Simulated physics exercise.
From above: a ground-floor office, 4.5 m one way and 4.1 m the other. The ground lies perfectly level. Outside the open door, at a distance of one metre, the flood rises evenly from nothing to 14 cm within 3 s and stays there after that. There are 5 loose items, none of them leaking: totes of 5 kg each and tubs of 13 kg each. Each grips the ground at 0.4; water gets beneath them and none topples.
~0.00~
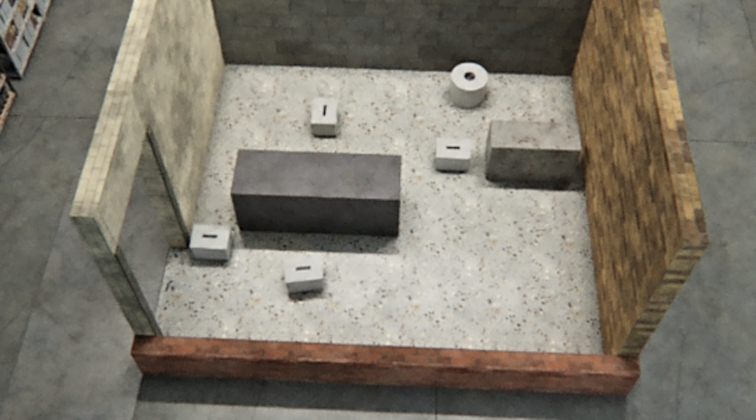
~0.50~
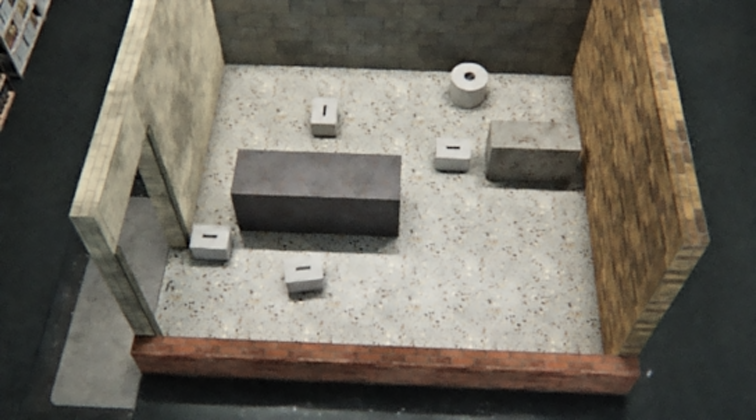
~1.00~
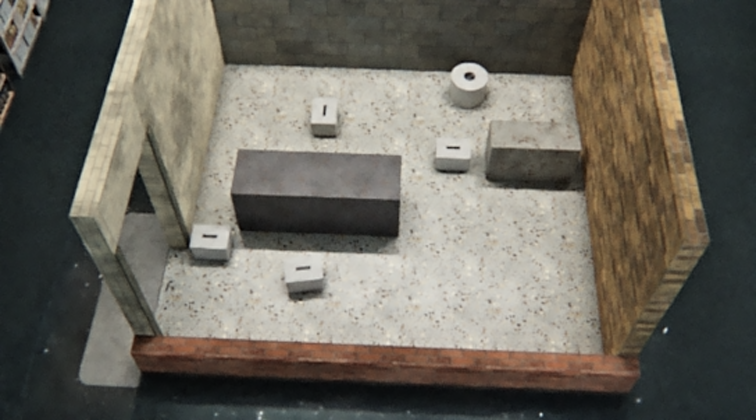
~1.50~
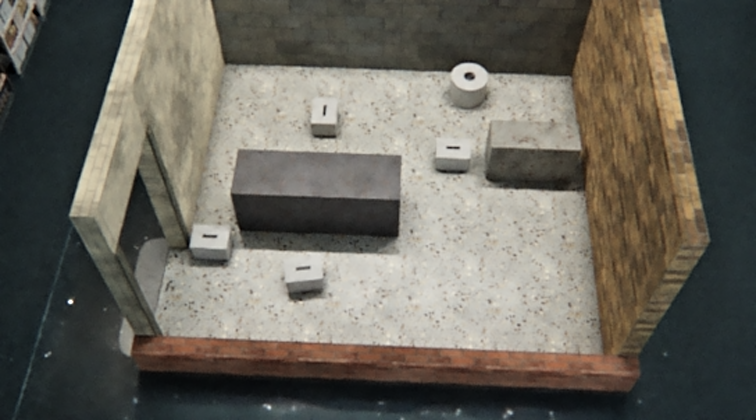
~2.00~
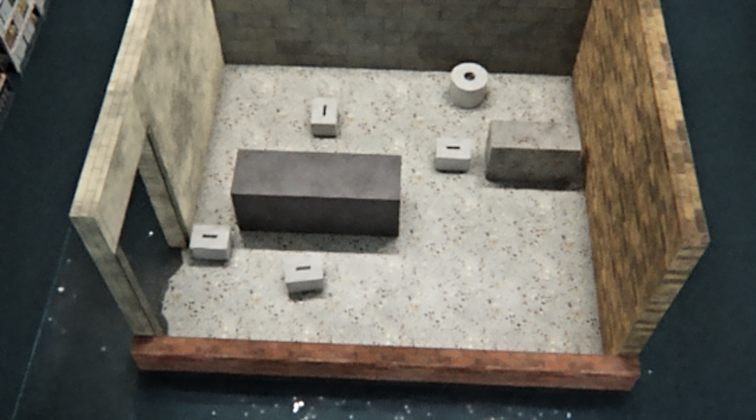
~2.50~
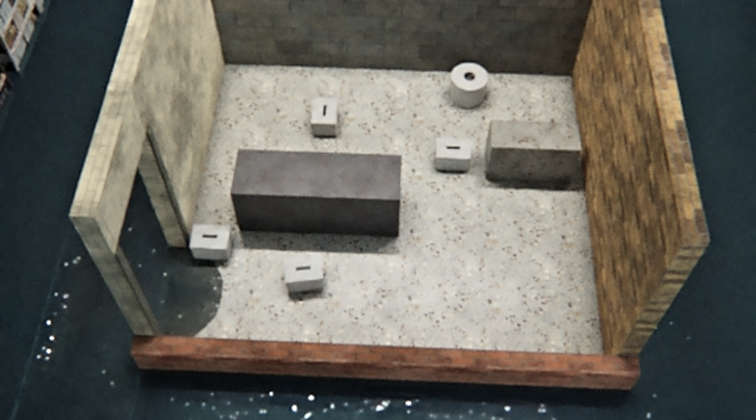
Dark water spreads over the grey ground around a roofless room seen from above, closes over the last dry patch outside the left doorway, then creeps just inside onto the speckled floor, while the blocks and small containers stay still.
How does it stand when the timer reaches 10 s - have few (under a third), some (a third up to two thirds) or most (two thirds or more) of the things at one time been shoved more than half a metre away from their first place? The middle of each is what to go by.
By then, few have.
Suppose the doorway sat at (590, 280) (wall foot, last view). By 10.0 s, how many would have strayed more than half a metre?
Count: 2.
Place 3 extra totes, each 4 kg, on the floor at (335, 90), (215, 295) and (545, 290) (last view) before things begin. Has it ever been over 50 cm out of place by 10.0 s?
In order: Below the mark, above the mark, above the mark.
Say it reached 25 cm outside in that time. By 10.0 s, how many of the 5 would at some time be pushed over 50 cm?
Then the count would be 4.
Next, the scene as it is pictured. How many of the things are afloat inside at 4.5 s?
That would be 0 of them.
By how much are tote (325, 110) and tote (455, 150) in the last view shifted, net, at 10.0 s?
In that order: 0 cm, 0 cm.
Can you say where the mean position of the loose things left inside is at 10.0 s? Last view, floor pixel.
Around (407, 164).
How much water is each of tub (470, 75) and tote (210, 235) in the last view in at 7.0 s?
Depths: Near 0 cm, then near 2 cm.
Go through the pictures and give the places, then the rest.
In the first picture, a tote at (303, 268), on the bottom; a tub at (470, 77), on the bottom; 0.0 m2 under water; 0 of 5 have shifted.
In the second picture, a tote at (303, 268), on the bottom; a tub at (470, 77), on the bottom; 0.0 m2 under water; 0 of 5 have shifted.
In the third picture, a tote at (303, 268), on the bottom; a tub at (470, 77), on the bottom; water covers 0.0 m2; 0 of 5 have shifted.
In the fourth picture, a tote at (303, 268) rests on the ground; a tub at (470, 77) rests on the ground; water covers 0.0 m2; 0 of 5 have shifted.
In the fifth picture, a tote at (303, 268), on the bottom; a tub at (470, 77), on the bottom; water covers 0.0 m2; 0 of 5 have shifted.
In the sixth picture, a tote at (303, 268), on the bottom; a tub at (470, 77) rests on the ground; 0.4 m2 under water; 0 of 5 have shifted.
After 3.5 s 0 of 5 are over 50 cm from their spots; 0 afloat.
After 4.5 s 1 of 5 are over 50 cm from their spots; 0 afloat.
After 7.0 s 1 of 5 are over 50 cm from their spots; 1 afloat.
After 10.0 s 1 of 5 are over 50 cm from their spots, and 1 have been at some point; 1 afloat.
